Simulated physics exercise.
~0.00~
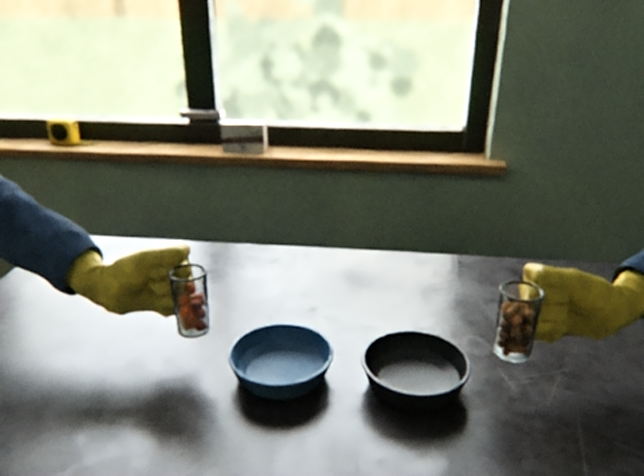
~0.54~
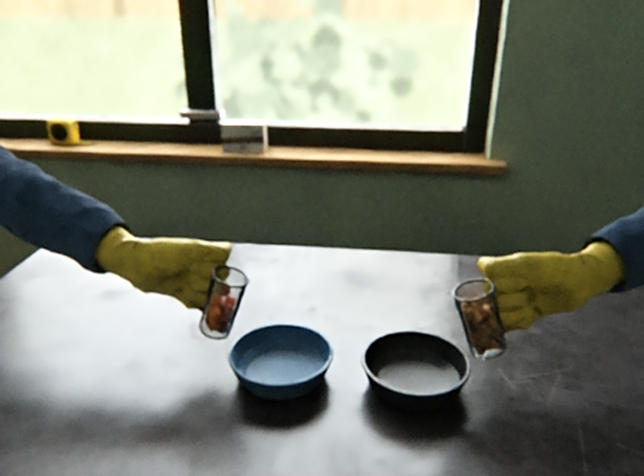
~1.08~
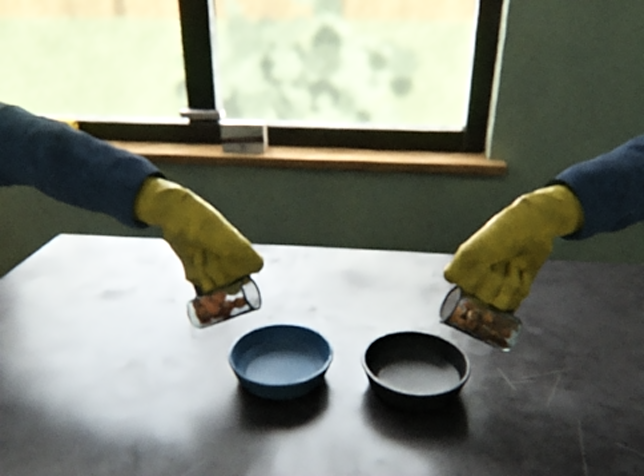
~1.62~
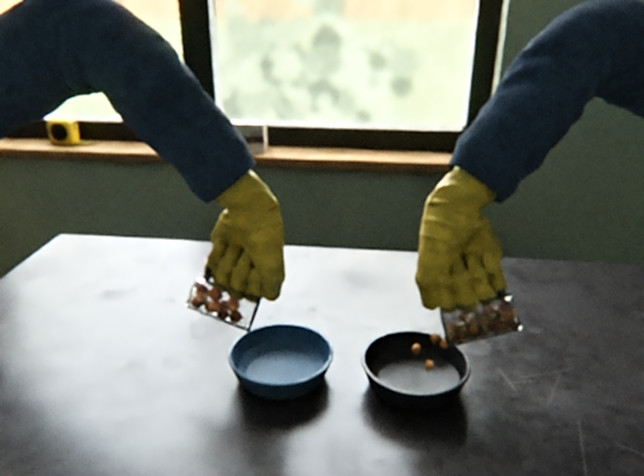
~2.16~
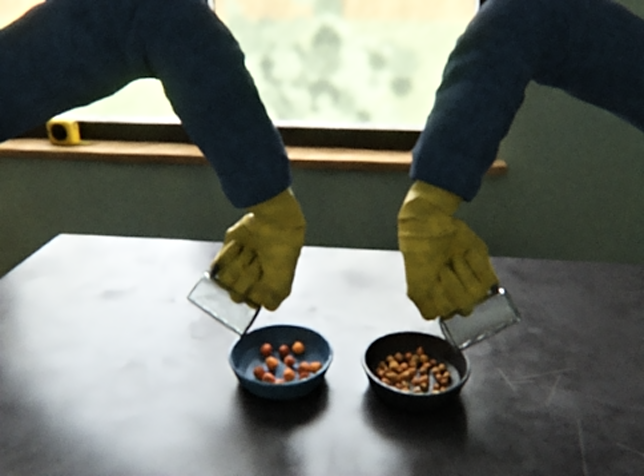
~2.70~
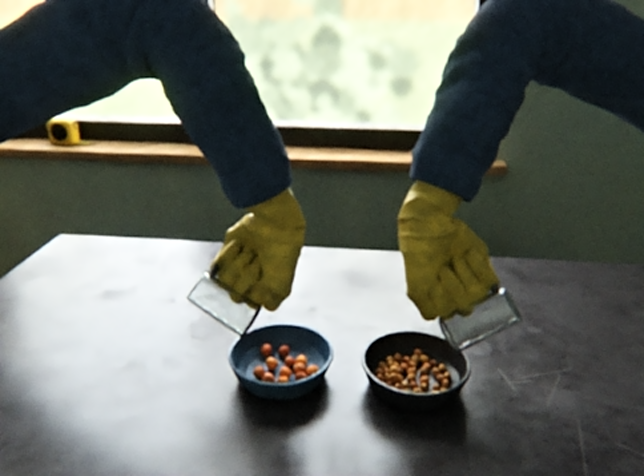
Two gloved hands tip glasses of small round brownish things, emptying them into two shallow dishes.
